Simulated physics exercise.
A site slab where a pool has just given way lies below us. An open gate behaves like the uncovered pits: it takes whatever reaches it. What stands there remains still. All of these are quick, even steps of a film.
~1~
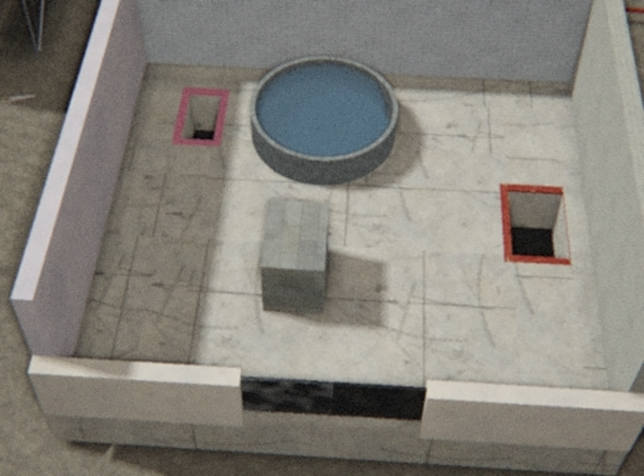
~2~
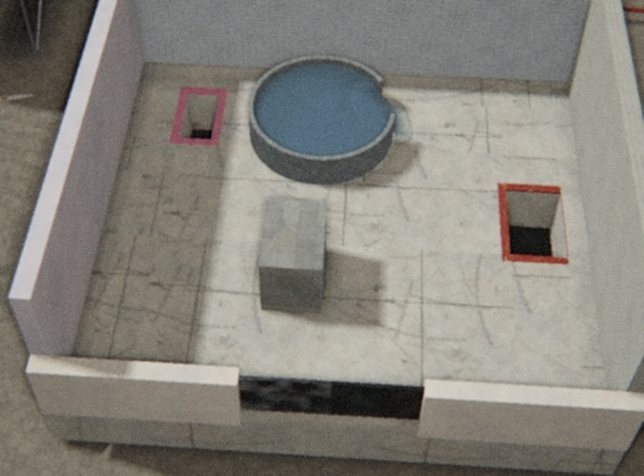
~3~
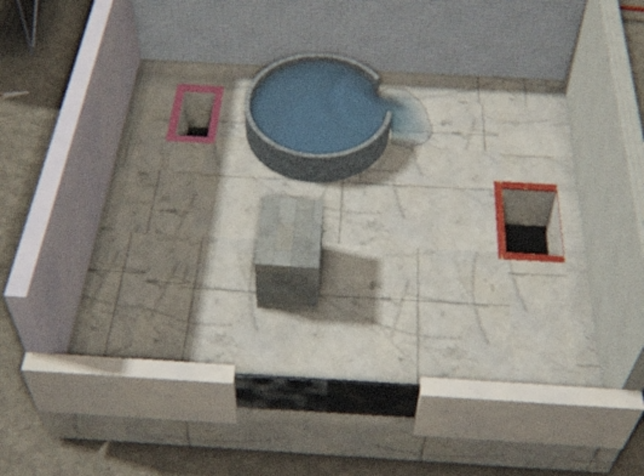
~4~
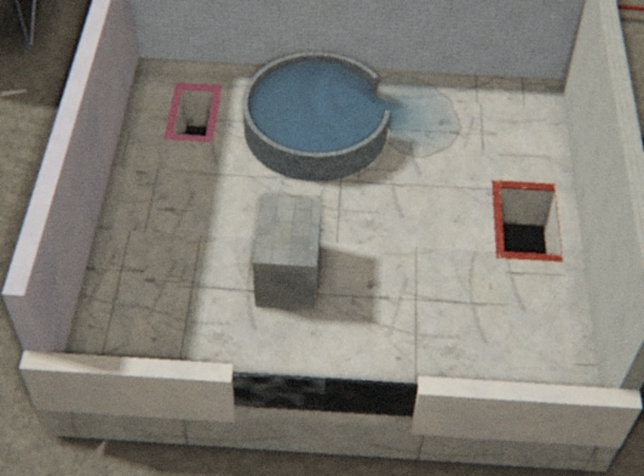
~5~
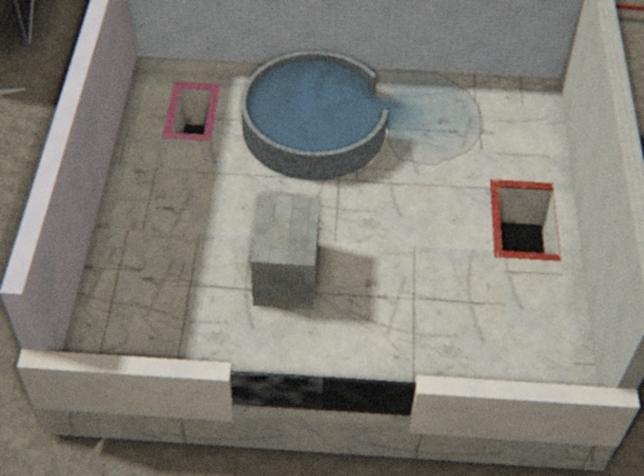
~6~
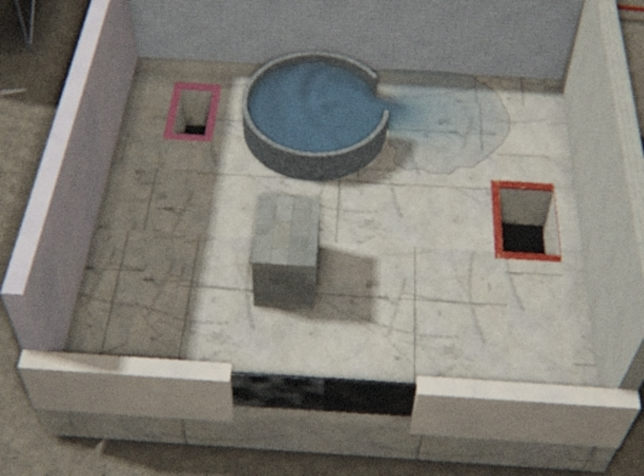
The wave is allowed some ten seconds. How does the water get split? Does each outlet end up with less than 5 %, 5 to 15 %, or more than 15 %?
Each ends thus: The gate with less than 5 %; the pink pit with less than 5 %; the red pit with more than 15 %.
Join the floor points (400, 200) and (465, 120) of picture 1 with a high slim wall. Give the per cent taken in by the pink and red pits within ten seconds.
Estimated shares: Pink 2 percent, red 25 percent.
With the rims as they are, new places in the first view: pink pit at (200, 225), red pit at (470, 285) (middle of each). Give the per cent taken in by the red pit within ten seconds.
Roughly 15 per cent ends up in the red pit.
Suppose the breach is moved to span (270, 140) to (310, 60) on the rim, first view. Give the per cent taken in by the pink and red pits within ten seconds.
Roughly, in per cent: Pink 55, red 0.
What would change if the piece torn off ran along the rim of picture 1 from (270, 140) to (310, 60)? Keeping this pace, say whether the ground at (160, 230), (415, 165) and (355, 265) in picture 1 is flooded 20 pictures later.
First spot submerged, second spot spared, third spot spared.
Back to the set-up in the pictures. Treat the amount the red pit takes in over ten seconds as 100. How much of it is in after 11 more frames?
By my reckoning, 5 percent.
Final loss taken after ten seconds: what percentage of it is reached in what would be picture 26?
Around 20 %.
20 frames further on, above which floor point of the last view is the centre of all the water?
Centre of mass: Roughly (385, 125).
A moment on, water covers 15 % of the floor; the gate 0 %, the pink pit 0 %, the red pit 0 %.
Next, water covers 20 % of the floor; the gate 0 %, the pink pit 0 %, the red pit 1 %.
Then, water covers 20 % of the floor; the gate 0 %, the pink pit 0 %, the red pit 8 %.
Later, water covers 25 % of the floor; the gate 0 %, the pink pit 0 %, the red pit 23 %.
In the end, water covers 35 % of the floor; the gate 0 %, the pink pit 1 %, the red pit 38 %.
